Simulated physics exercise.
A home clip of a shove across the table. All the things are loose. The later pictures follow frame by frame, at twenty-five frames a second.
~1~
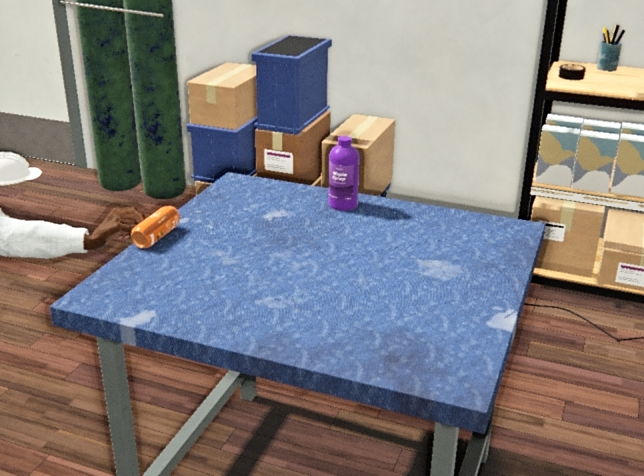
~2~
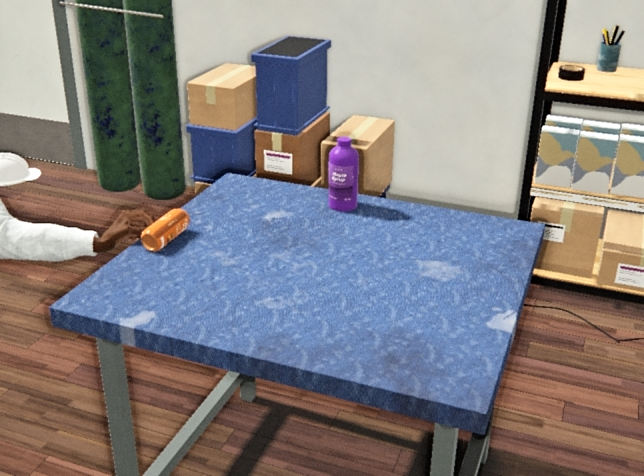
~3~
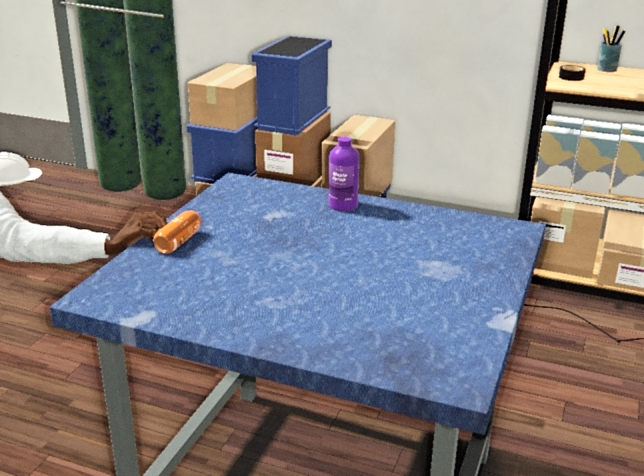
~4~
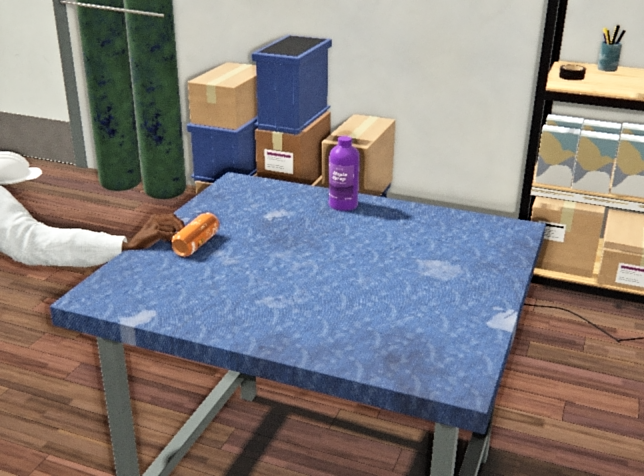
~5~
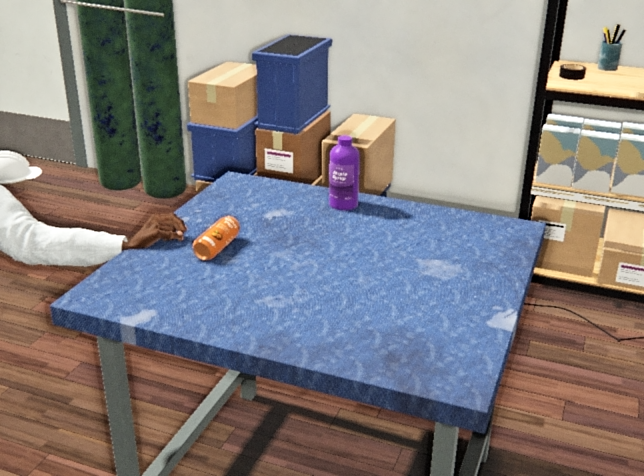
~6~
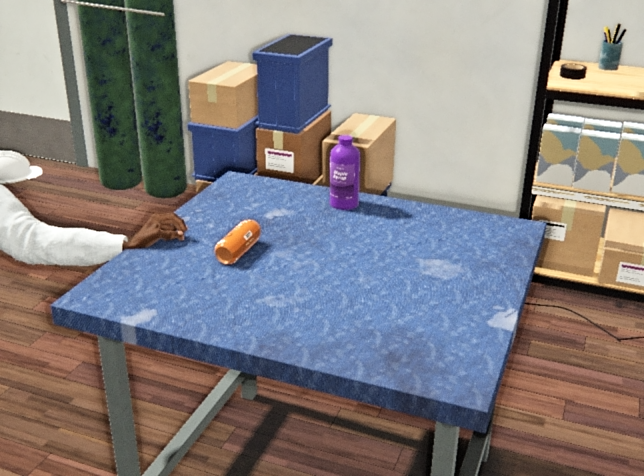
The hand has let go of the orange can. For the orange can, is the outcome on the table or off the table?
The orange can goes over the edge.
Then, 0.20 s on from there, orange can shifted well along near (344, 262).
Then, 0.50 s on from there, orange can shifted well along near (506, 293).
Then, 0.70 s on from there, orange can now off the table.
Then, 1.00 s on from there, things are still on the move.
In the end, off the table, orange can.
